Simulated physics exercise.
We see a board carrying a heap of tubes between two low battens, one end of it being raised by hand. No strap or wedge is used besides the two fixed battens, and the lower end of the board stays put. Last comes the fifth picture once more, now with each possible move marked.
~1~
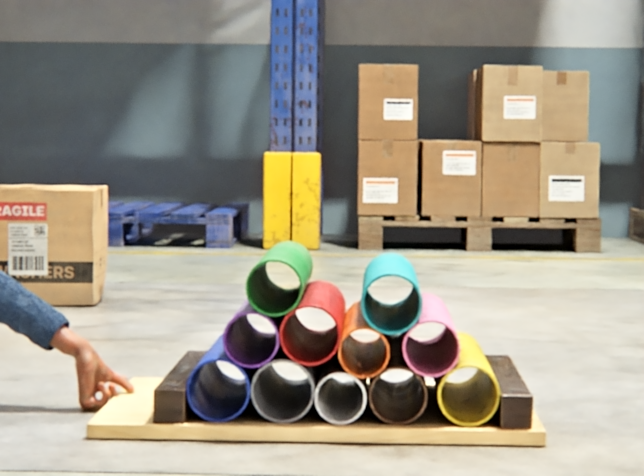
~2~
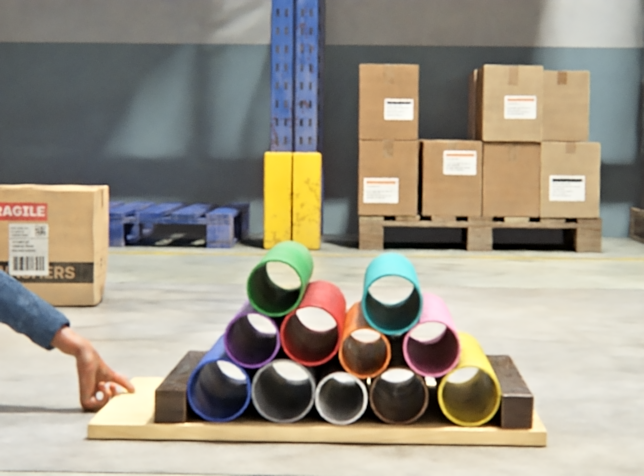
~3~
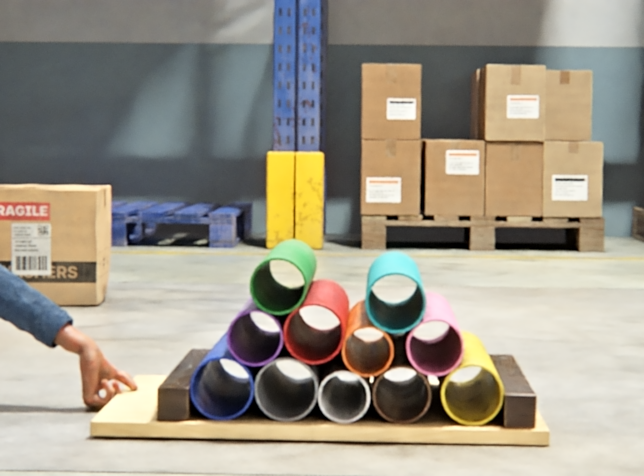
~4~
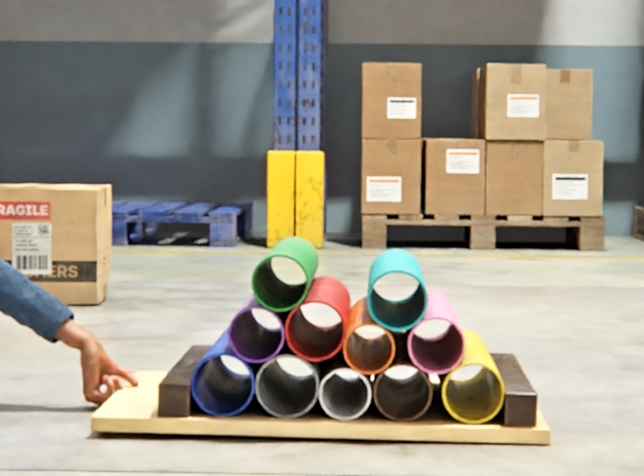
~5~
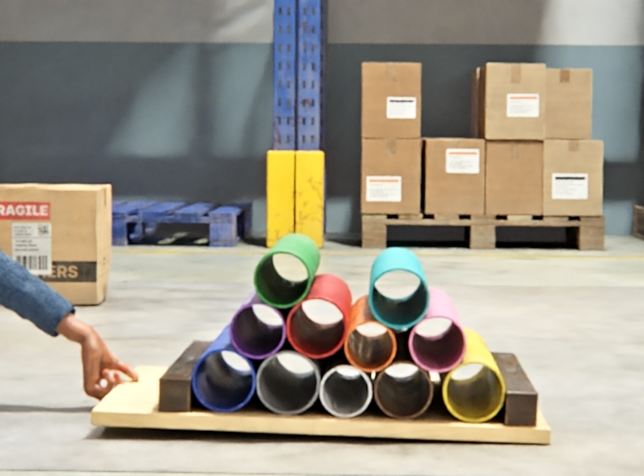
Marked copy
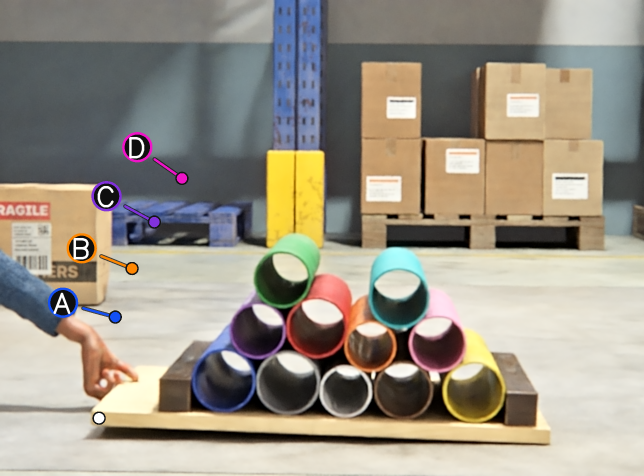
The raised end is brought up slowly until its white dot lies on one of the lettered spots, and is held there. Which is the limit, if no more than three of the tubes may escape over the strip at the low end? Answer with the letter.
The highest mark that will do is A.
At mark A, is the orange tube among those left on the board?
Yes, with A.
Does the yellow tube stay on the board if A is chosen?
Yes.
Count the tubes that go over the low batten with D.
At D the number is six.
On the marked copy, A at (115, 317); B at (132, 268); C at (154, 222); D at (182, 179); the white dot at (99, 418).
With A. Early on, board at 12°.
Further on, board at 15°.
At the end, board at 15°, none over the low batten.
As for the rest, B five over the low batten; C five over the low batten; D six over the low batten.
